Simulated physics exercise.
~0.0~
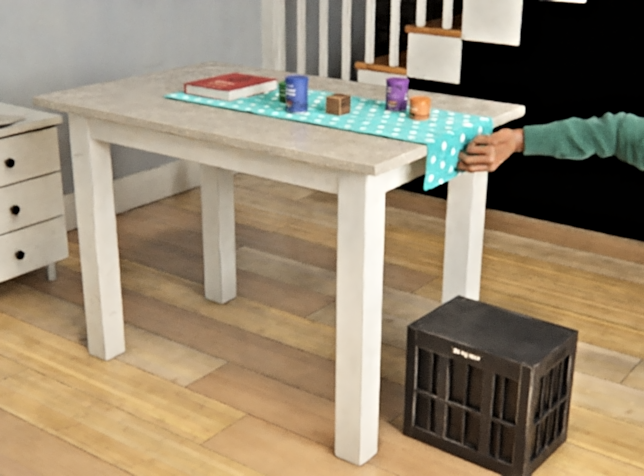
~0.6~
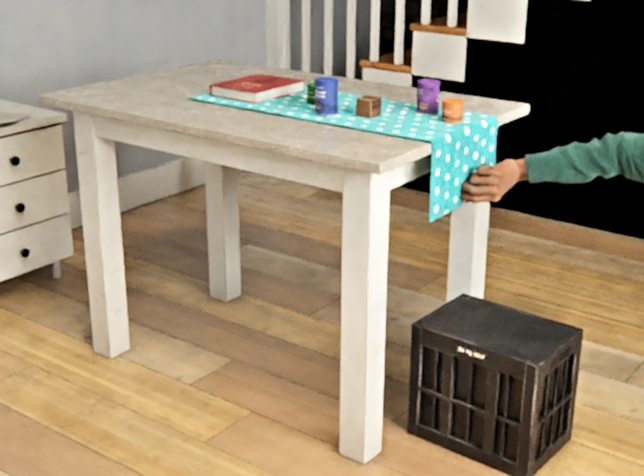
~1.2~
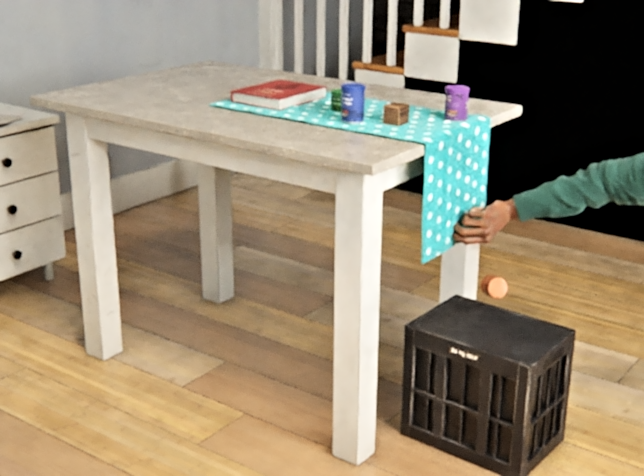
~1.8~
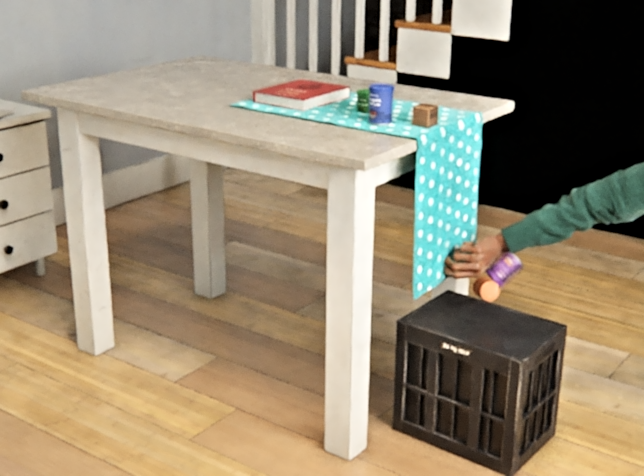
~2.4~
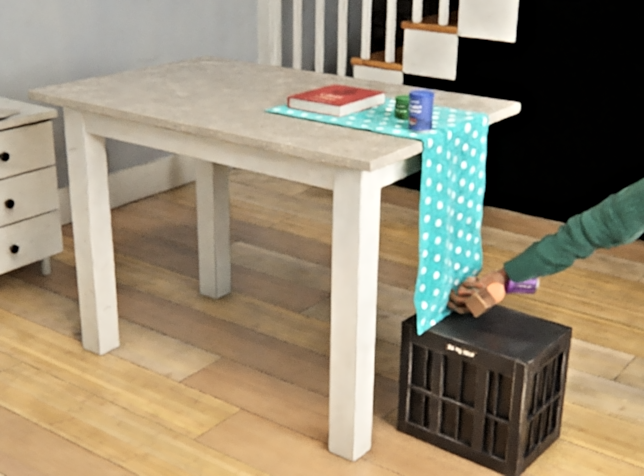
In a room with a wooden floor, a hand pulled a turquoise spotted cloth down over the end of a table until its hem reached a black crate, and an orange pot, a purple can and a brown cube went over the edge.
